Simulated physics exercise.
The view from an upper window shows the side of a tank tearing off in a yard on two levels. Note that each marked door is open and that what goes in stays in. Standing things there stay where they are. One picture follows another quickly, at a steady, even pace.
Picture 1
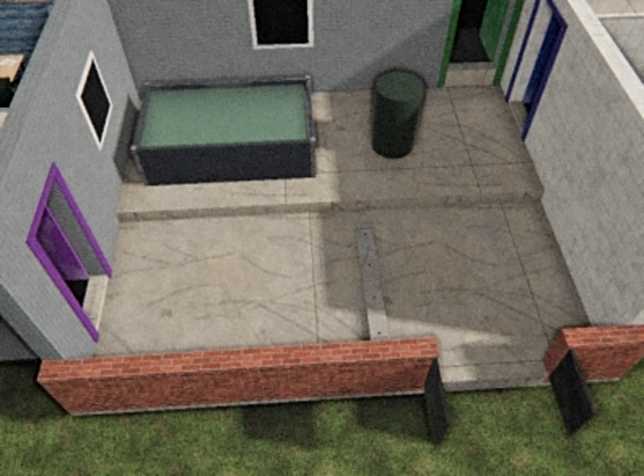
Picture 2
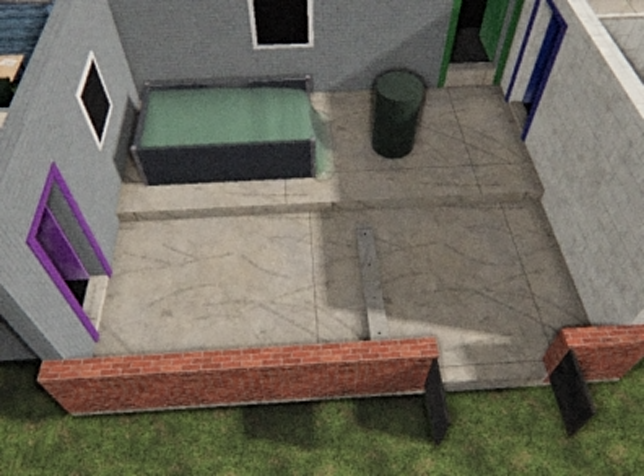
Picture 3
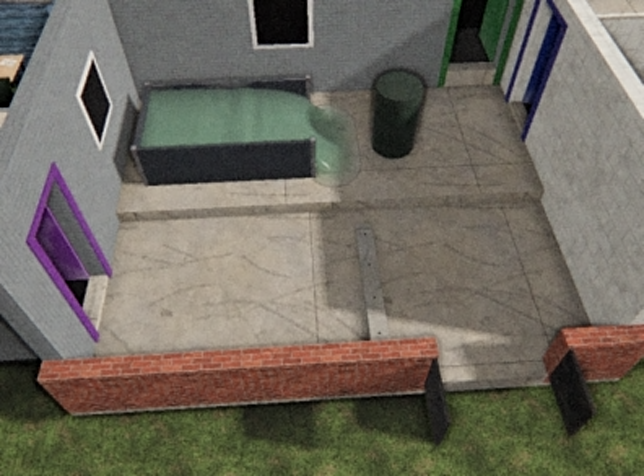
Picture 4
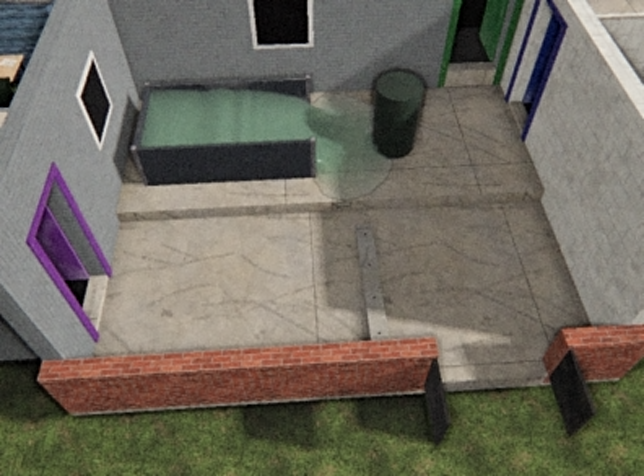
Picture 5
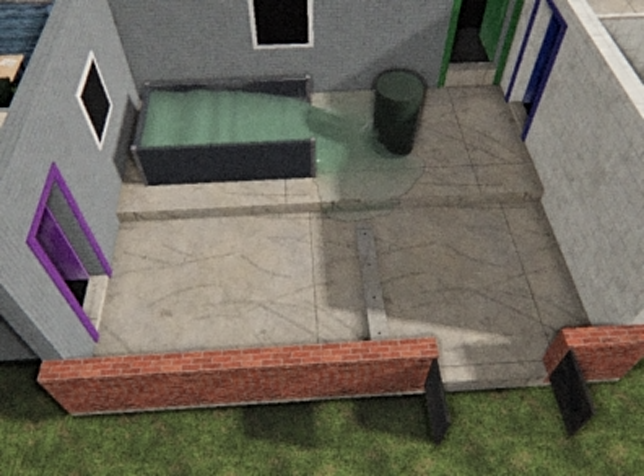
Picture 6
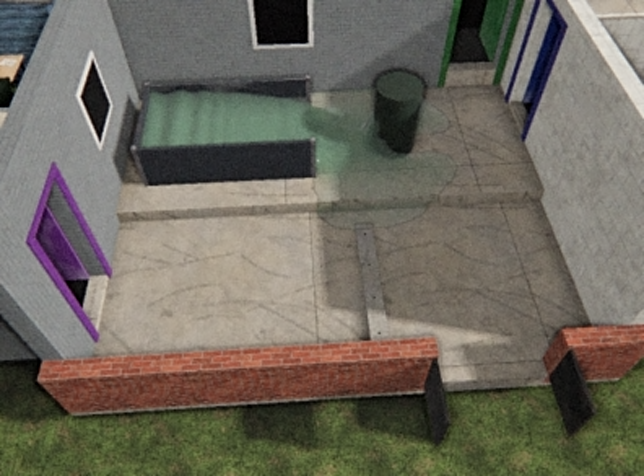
A large tank of still, greenish water in a walled yard gave way on its right side, and the water poured out through the gap, spreading across the paving and around a dark green barrel.
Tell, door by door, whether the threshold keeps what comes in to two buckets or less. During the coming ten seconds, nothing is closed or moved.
The blue door will receive over two buckets, the purple door will receive two buckets or fewer, the green door will receive two buckets or fewer.
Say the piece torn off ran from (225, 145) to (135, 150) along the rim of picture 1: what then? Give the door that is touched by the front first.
That's the door marked purple.
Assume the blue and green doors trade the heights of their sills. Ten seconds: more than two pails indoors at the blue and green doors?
Well, the blue door comes in under the cap, while the green door breaks the cap.
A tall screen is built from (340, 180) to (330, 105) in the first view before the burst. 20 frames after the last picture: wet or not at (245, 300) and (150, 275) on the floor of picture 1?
Submerged, then untouched.
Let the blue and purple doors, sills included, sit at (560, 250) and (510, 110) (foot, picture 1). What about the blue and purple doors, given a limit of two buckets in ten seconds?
So the blue door ends up above and the purple door ends up above.
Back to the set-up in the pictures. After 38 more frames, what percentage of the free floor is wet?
By my count, 65 percent.
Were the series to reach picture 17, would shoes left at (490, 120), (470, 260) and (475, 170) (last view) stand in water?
First spot inundated, second inundated, third inundated.
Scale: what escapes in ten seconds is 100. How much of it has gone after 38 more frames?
Near 70 in a hundred.
A moment on, water covers 30 % of the floor; the blue door under two buckets in, the purple door not reached, the green door wet at the sill, nothing in.
Next, water covers 50 % of the floor; the blue door over two buckets in, the purple door not reached, the green door wet at the sill, nothing in.
Then, water covers 55 % of the floor; the blue door far over two buckets in, the purple door not reached, the green door under two buckets in.
Later, water covers 65 % of the floor; the blue door far over two buckets in, the purple door not reached, the green door under two buckets in.
In the end, water covers 85 % of the floor; the blue door far over two buckets in, the purple door wet at the sill, nothing in, the green door under two buckets in.
